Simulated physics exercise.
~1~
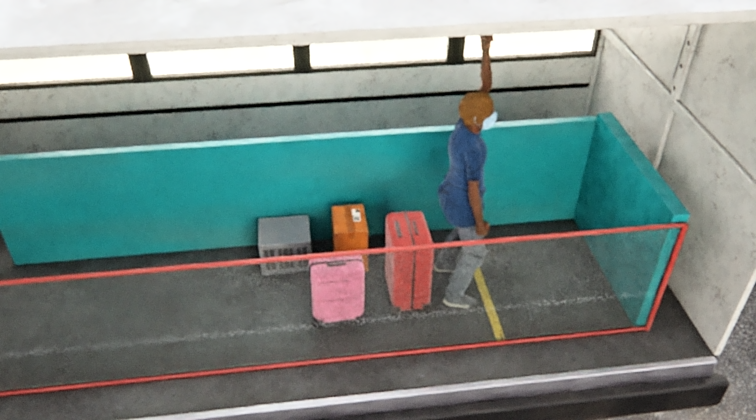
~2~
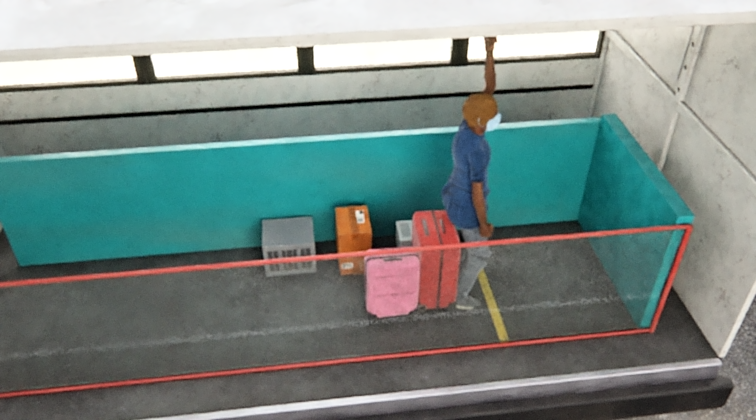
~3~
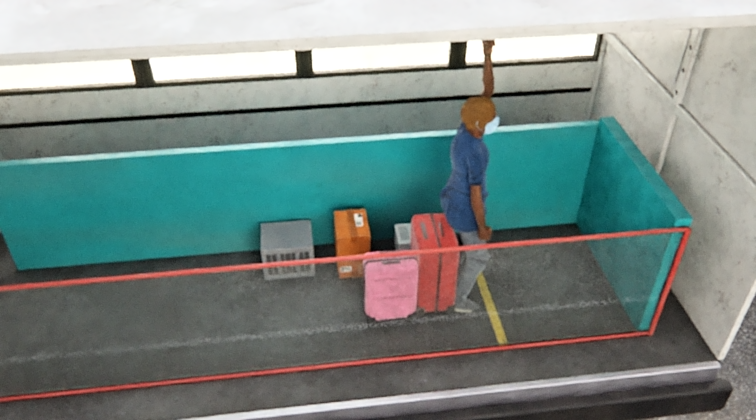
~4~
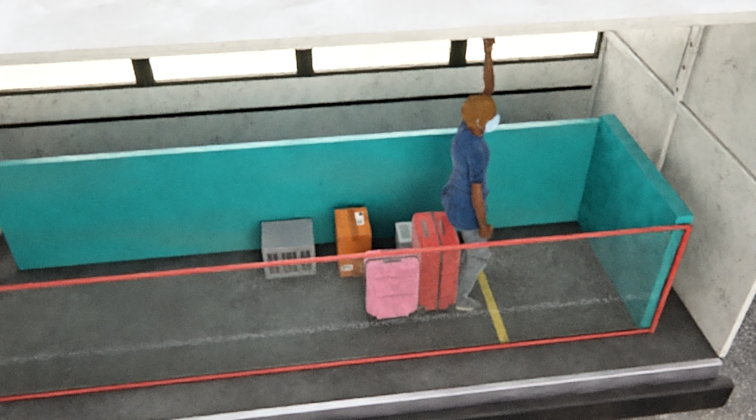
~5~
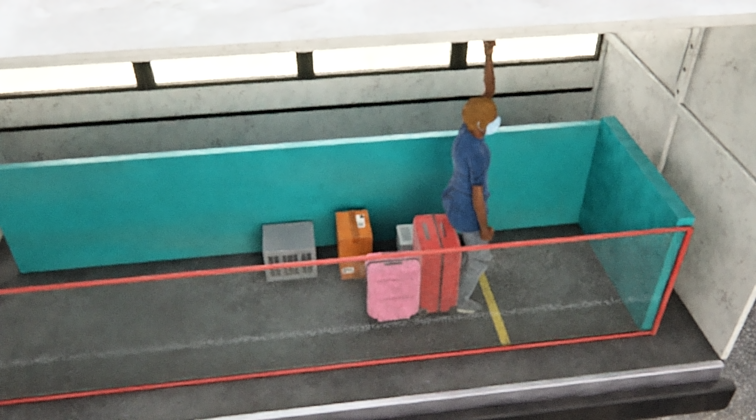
Pink and red suitcases roll a little to the right and stop before the yellow line.
